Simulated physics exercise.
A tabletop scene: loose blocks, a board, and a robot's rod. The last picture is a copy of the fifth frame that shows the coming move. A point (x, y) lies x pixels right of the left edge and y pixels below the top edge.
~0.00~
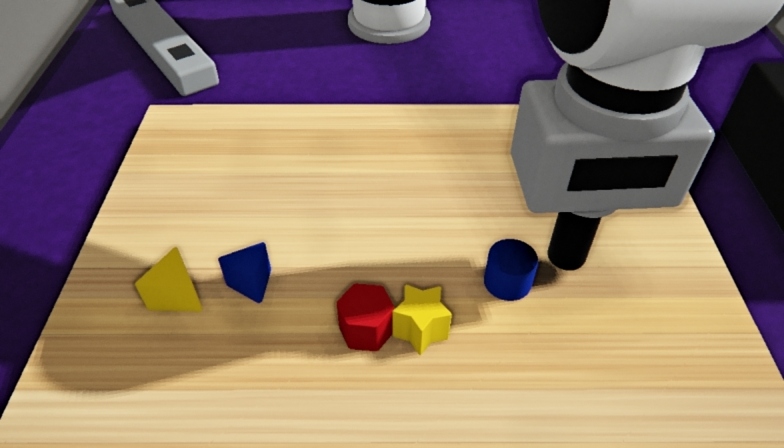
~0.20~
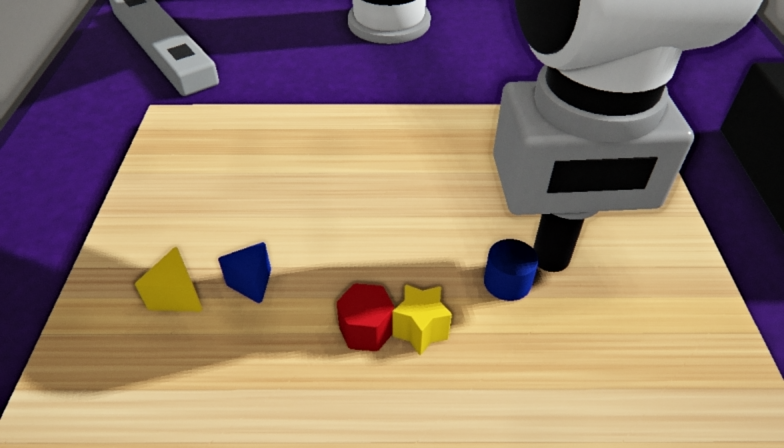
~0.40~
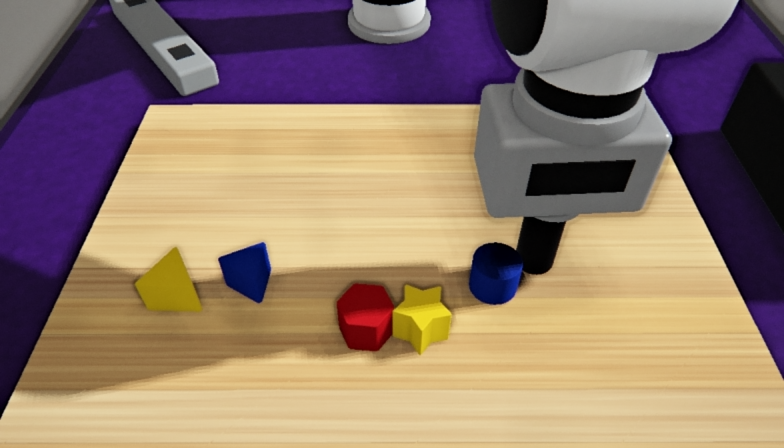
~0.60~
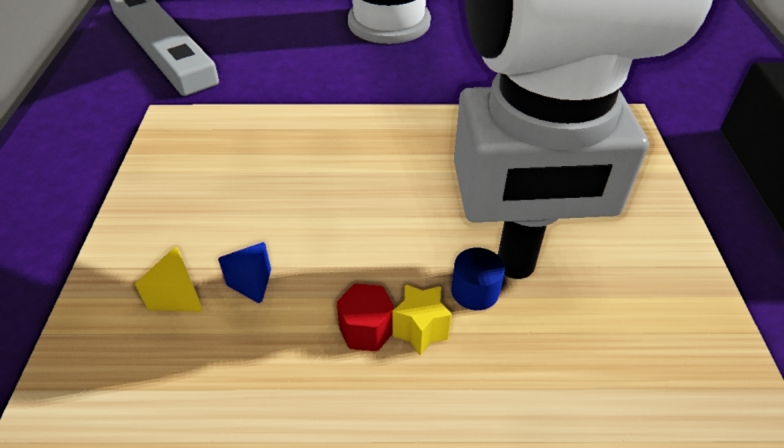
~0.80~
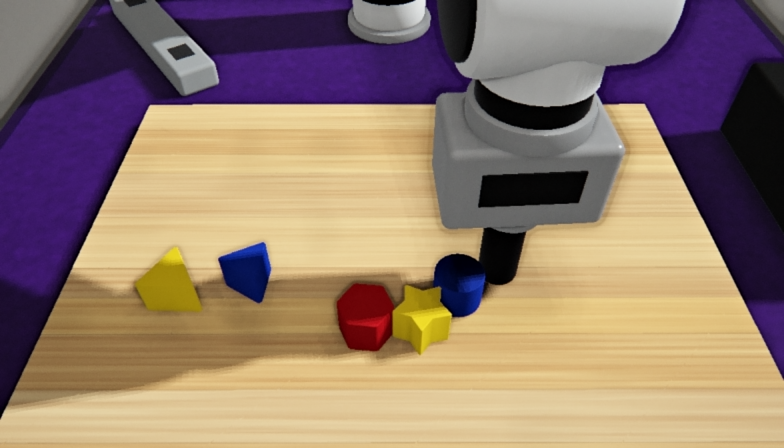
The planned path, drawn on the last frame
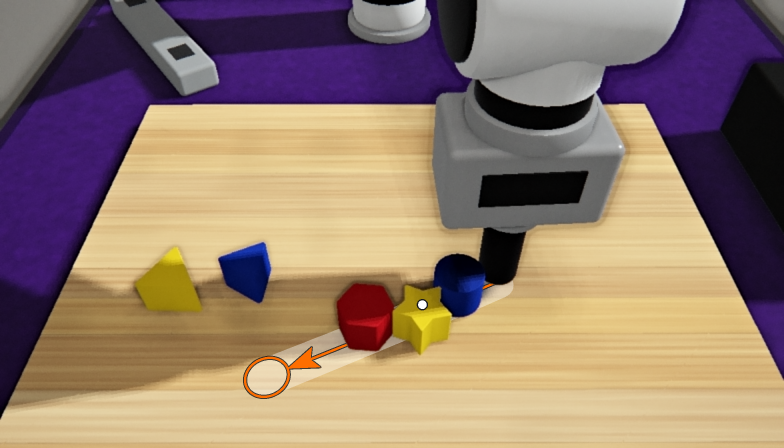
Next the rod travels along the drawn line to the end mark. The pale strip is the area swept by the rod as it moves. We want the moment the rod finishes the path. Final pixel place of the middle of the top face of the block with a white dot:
Around pixel (365, 353).
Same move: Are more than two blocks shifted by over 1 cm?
That would be a yes.
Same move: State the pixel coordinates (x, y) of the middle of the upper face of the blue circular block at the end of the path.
I predict (335, 281).
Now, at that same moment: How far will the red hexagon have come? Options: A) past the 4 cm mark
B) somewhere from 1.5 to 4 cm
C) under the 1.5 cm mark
(A)
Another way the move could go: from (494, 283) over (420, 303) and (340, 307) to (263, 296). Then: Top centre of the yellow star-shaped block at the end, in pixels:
Close to (392, 326).
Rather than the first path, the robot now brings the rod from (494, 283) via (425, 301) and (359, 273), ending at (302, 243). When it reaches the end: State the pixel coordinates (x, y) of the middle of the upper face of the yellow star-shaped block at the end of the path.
Just about (393, 324).
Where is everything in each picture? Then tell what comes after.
Rod tip (566, 258); block tops, blue triangular piece (245, 259); red hexagon (365, 304); yellow star-shaped block (422, 305); blue circular block (513, 256), in the first frame.
Rod (550, 259); blocks unchanged, in the second frame.
Rod (533, 262); blue circular block (498, 260), in the third frame.
Rod (515, 266); blue circular block (480, 265), in the fourth frame.
Rod (496, 272); blue triangular piece (245, 259); red hexagon (365, 304); yellow star-shaped block (422, 305); blue circular block (460, 272), in the fifth frame.
Path on the board, from (494, 283) to (267, 377); the dot is on the yellow star-shaped block.
What follows on the original path. One third of the way, rod (425, 302); red hexagon (340, 316), turned 30° clockwise; yellow star-shaped block (394, 324), turned 85° anticlockwise; blue circular block (380, 286).
Two thirds of the way, rod (348, 333); red hexagon (299, 334), turned 15° clockwise; yellow star-shaped block (367, 351); blue circular block (335, 281).
At the end, rod (264, 366); blue triangular piece in place; red hexagon (209, 373); yellow star-shaped block (365, 353), turned 185° anticlockwise; blue circular block (335, 281).
